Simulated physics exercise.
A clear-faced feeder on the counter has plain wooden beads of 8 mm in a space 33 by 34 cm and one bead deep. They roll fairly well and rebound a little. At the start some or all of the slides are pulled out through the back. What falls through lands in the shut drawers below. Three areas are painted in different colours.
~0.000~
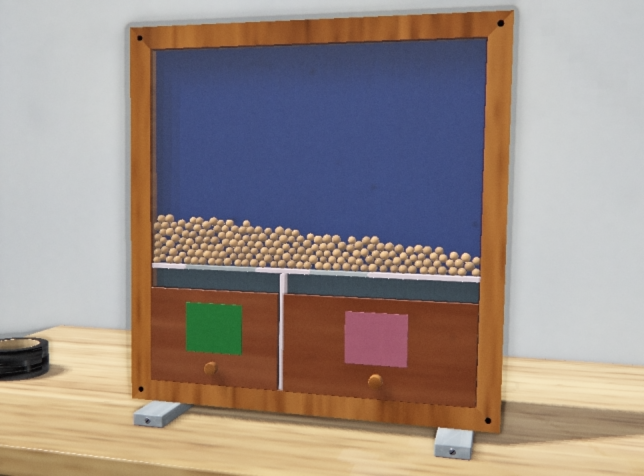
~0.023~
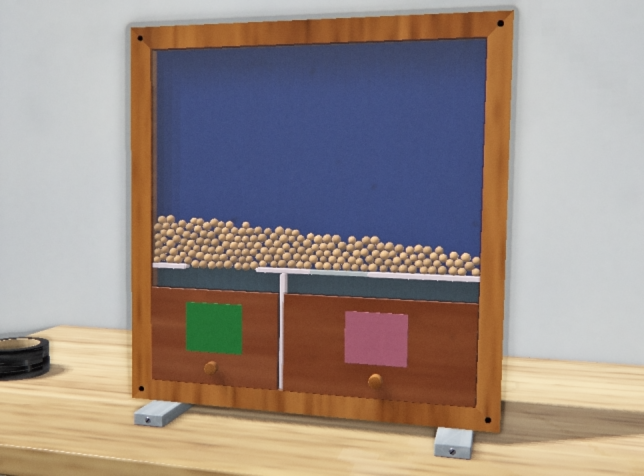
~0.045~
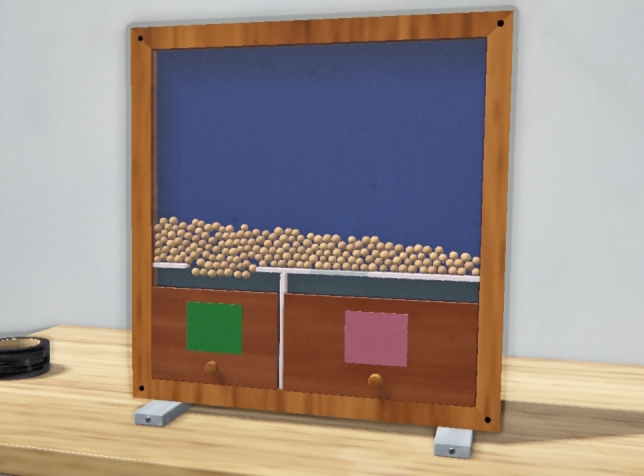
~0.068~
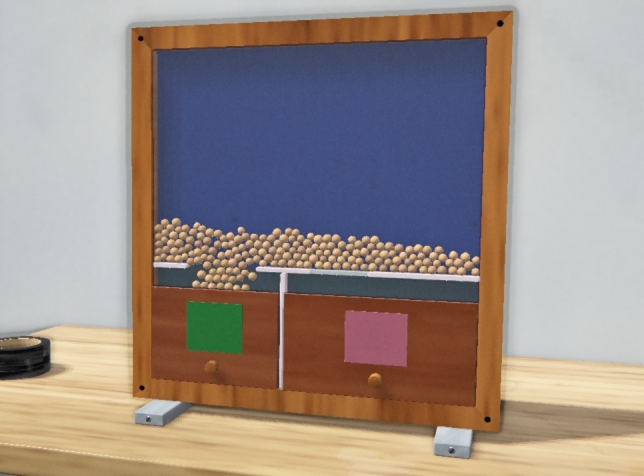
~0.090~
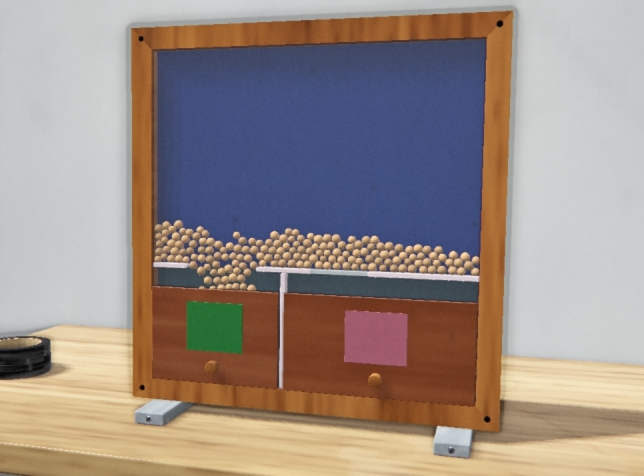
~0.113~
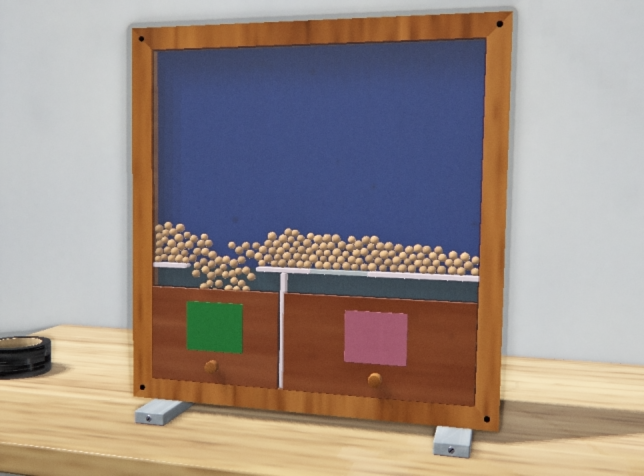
A wooden-framed, clear-faced feeder with a blue back stands on a pale wood counter against a light grey wall, seen from the front and slightly to one side by a still camera. Tan beads lie above white slides and two brown drawers, marked green at left and pink at right. A gap opens in the left slide, and beads drop through behind the green-marked drawer, hollowing the pile above.
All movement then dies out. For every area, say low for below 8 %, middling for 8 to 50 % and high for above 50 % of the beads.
Pink: Low; blue: High; green: Middling.
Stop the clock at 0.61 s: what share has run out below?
Some 45 per cent.
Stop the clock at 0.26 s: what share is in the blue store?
About 60 per cent.
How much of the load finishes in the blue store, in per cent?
Roughly 55 per cent.
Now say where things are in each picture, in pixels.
About 190 beads; load centre (286, 247); pink (376, 339), blue (312, 69), green (214, 328); slides (183, 266) to (262, 270), (307, 272) to (373, 275), in the first picture.
In the second picture, 1 of 2 slides gone; load centre (286, 247); 0 out.
Load centre (286, 247); 7 out, in the third picture.
Load centre (287, 257); 19 out, in the fourth picture.
Load centre (293, 251); 31 out, in the fifth picture.
Load centre (297, 257); 43 out, in the sixth picture.
After 0.26 s, 40 % are out; blue 60 %, green 40 %.
After 0.61 s, 45 % are out; blue 55 %, green 45 %.
After 1.31 s, 45 % are out; blue 55 %, green 45 %.
Settled by 1.5 s, 45 % are out; pink 0 %, blue 55 %, green 45 %.
